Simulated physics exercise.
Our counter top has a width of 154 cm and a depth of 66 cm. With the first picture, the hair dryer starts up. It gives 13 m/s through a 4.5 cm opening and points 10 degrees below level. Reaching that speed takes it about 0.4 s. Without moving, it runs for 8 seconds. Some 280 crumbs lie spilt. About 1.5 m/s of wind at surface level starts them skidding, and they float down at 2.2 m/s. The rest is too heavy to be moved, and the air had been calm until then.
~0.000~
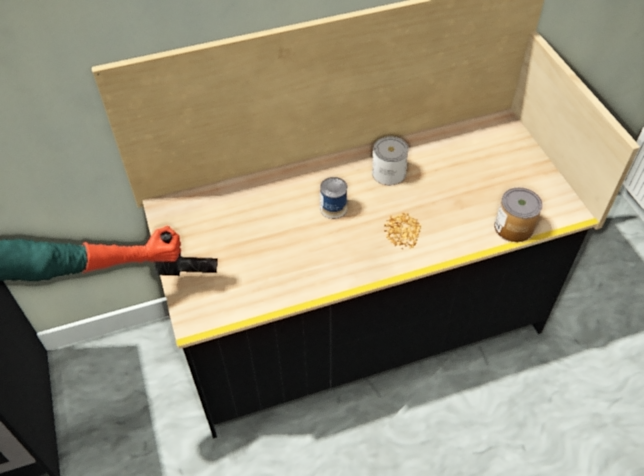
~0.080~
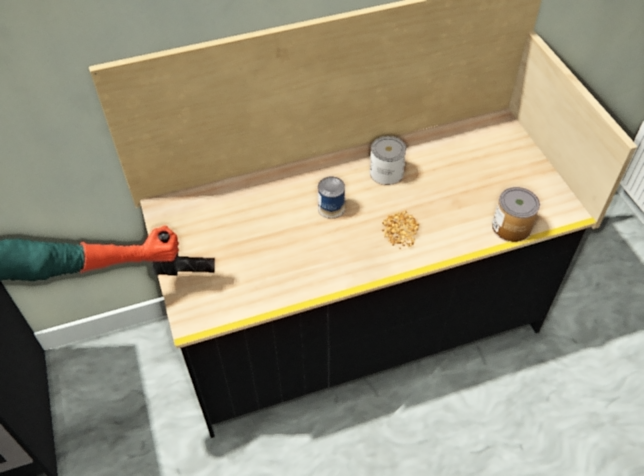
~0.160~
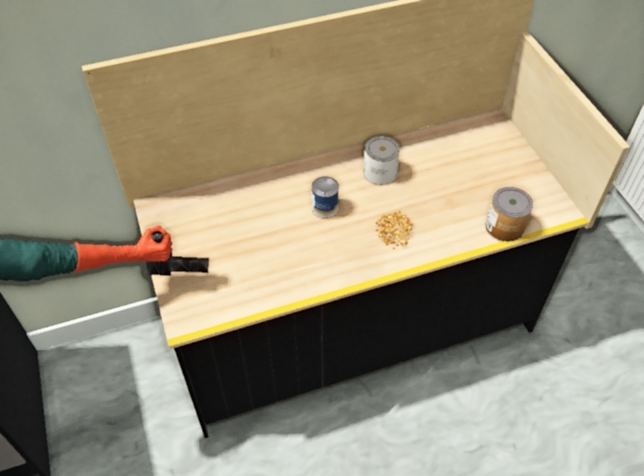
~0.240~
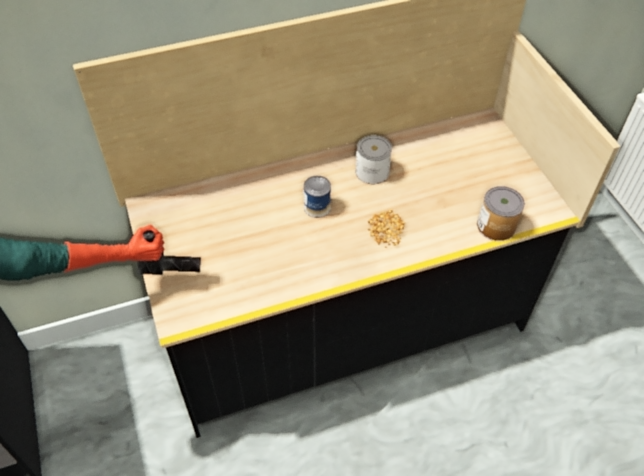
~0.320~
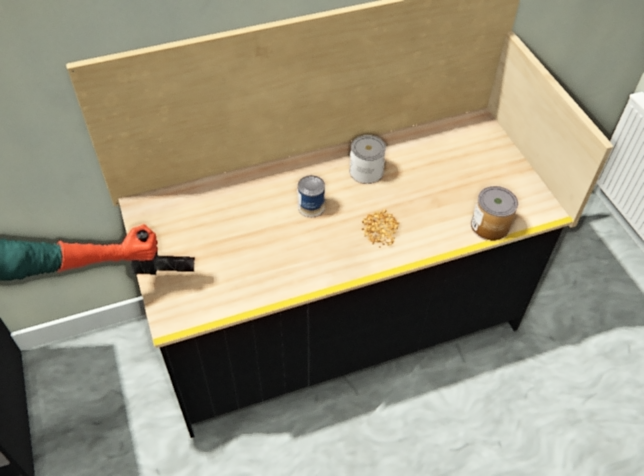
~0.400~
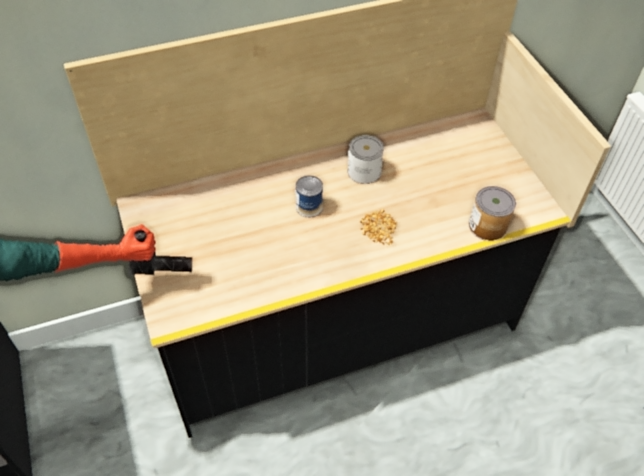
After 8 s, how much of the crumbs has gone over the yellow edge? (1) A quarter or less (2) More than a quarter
A quarter or less.
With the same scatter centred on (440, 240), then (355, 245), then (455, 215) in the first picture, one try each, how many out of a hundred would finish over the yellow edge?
40, 3 and 5 in a hundred, respectively.
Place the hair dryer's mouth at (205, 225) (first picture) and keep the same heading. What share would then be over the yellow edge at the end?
That would come to roughly 70 %.
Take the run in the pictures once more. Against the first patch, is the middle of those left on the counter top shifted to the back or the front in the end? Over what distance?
It has moved to the far side by around 5 cm.
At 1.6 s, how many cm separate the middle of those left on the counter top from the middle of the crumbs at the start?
I'd guess near 65 cm.
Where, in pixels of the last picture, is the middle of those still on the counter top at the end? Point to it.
Look near pixel (531, 176) of the last view.
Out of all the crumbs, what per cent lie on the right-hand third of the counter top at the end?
I'd estimate around 90 per cent.
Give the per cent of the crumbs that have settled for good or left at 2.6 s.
Estimate: Close to 40 %.
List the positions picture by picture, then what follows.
In the first frame, the middle of the crumbs is near (404, 231), none has stirred yet and the mouth of the hair dryer is at (218, 266).
In the second frame, the middle of the crumbs is near (402, 231), none has stirred yet and the yellow edge is centred on (399, 280).
In the third frame, the middle of the crumbs is near (396, 231), none has stirred yet, the top of a tin is at (325, 186) and the top of a tin is at (383, 148).
In the fourth frame, the middle of the crumbs is near (388, 230) and none has stirred yet.
In the fifth frame, the middle of the crumbs is near (382, 230) and none has stirred yet.
In the sixth frame, the middle of the crumbs is near (380, 230) and about 5 % have left their places.
After 1.6 s, 0 % are over the yellow edge; the middle of those still in play is near (530, 180); 31 % have settled or left.
After 2.6 s, 2 % are over the yellow edge; the middle of those still in play is near (530, 176); 37 % have settled or left.
After 4.4 s, 5 % are over the yellow edge; the middle of those still in play is near (527, 178); 44 % have settled or left.
After 8.0 s, at the end, 7 % are over the yellow edge; the middle of those still in play is near (531, 176).
